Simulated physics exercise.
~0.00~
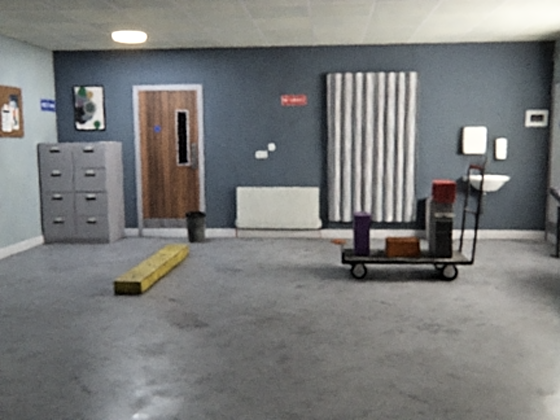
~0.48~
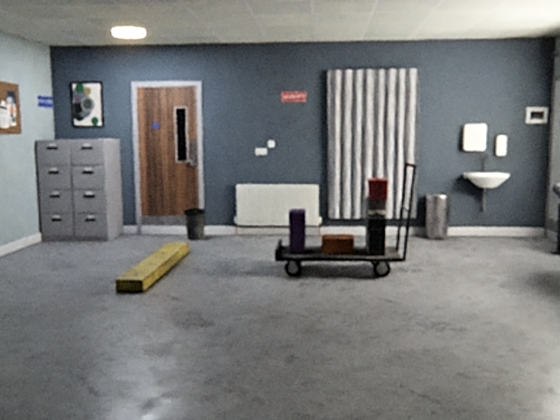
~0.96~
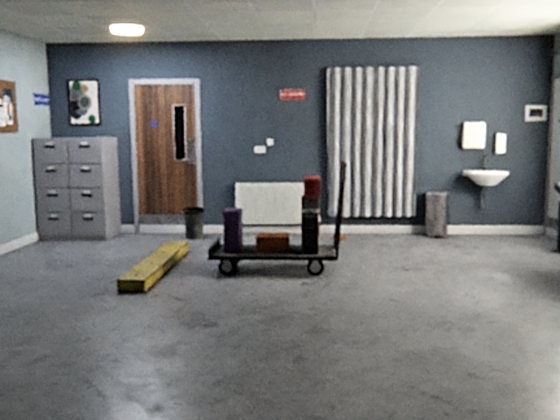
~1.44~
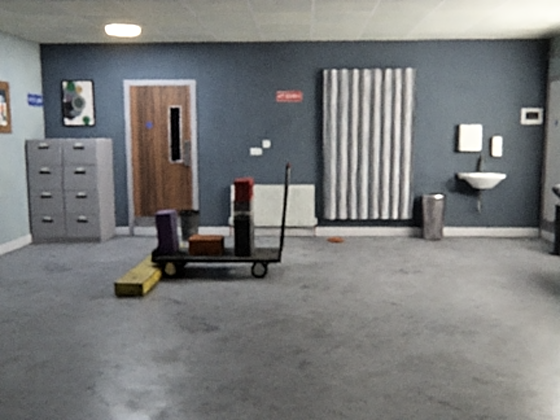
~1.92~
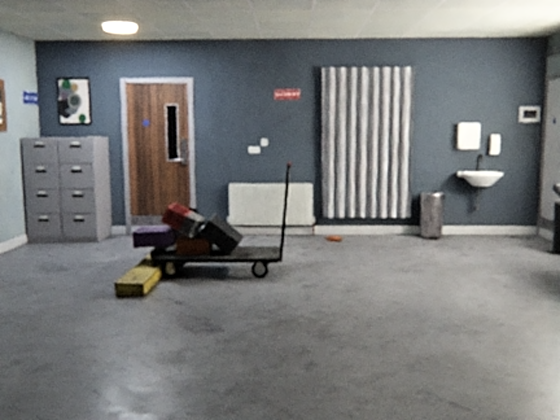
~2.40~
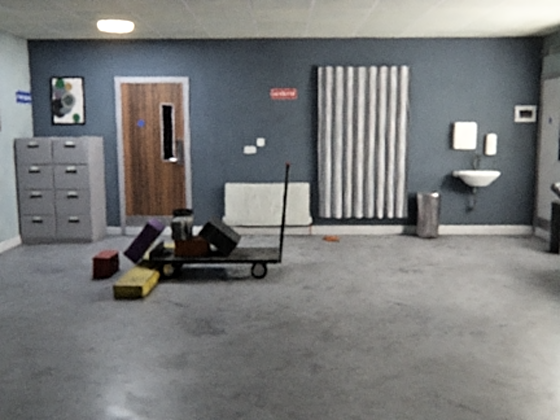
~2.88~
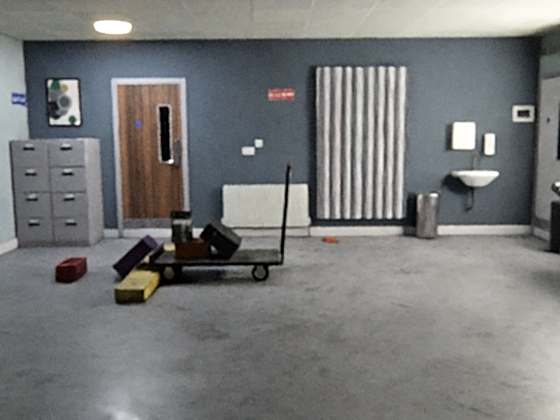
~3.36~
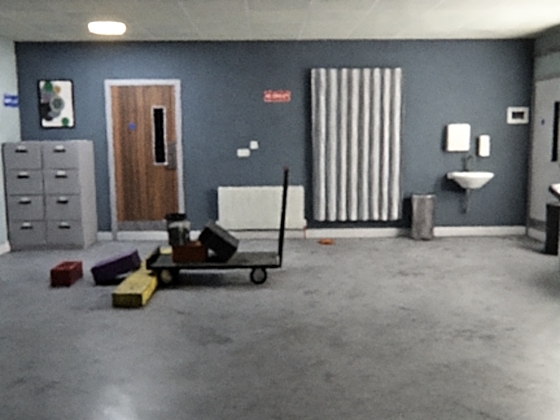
A loaded trolley rolls left into a yellow block, spilling a red and a purple box.
